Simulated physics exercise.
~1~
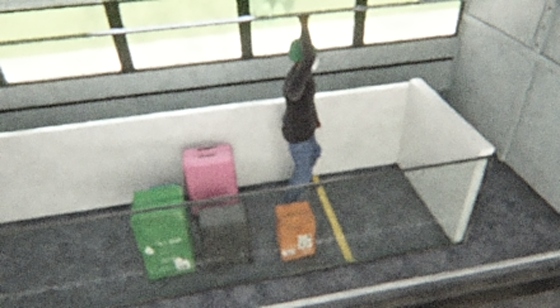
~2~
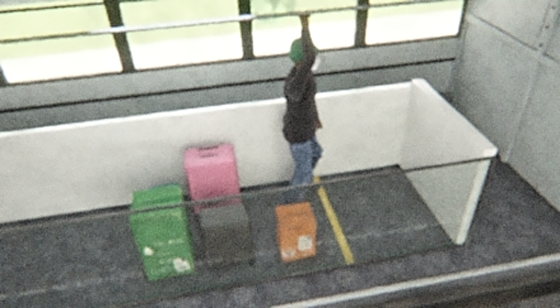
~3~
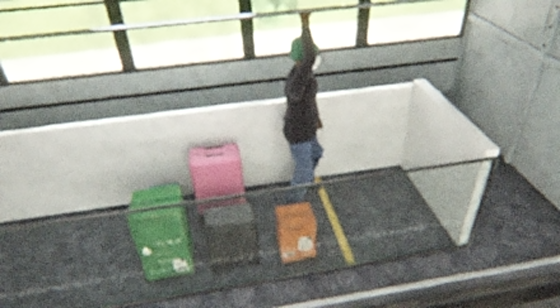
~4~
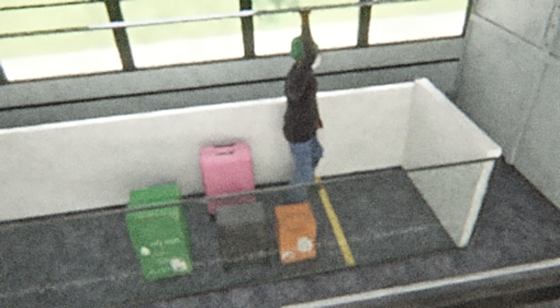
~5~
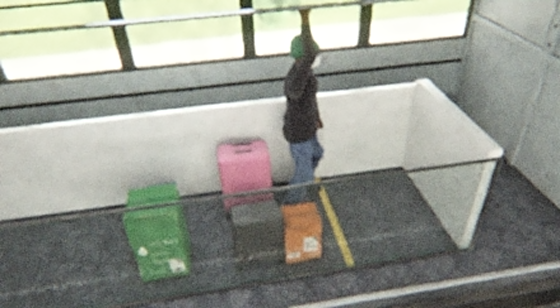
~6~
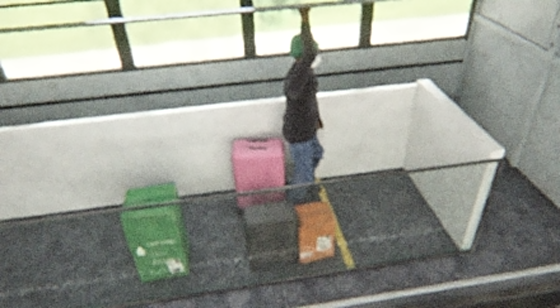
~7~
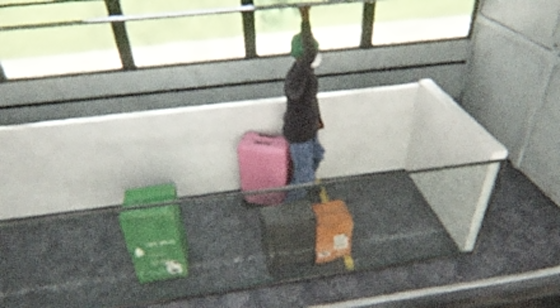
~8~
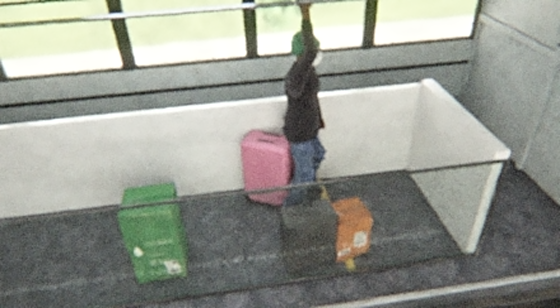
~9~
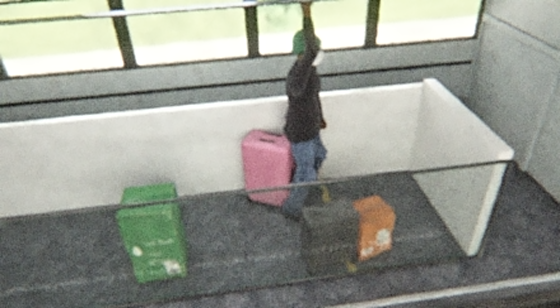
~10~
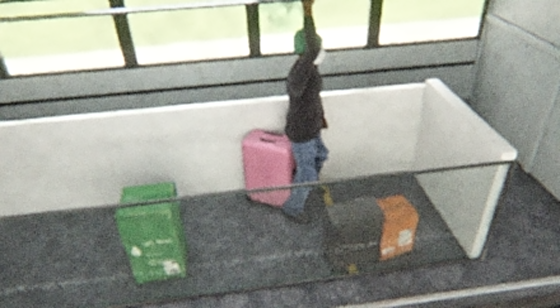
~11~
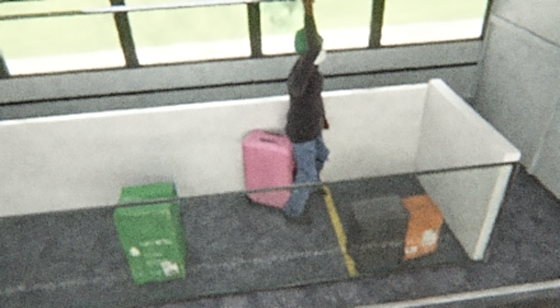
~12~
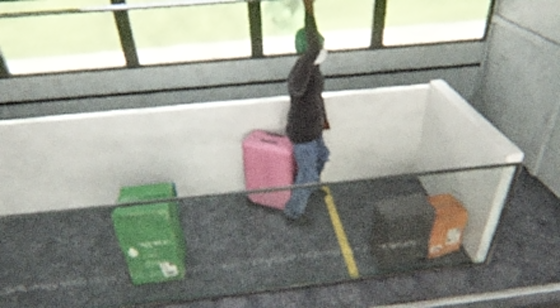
A traveller in a green cap stood holding an overhead bar while the pink suitcase slid right and stopped beside them, and the black case and orange pack slid farther, across the yellow line; the green bag stayed at the left.
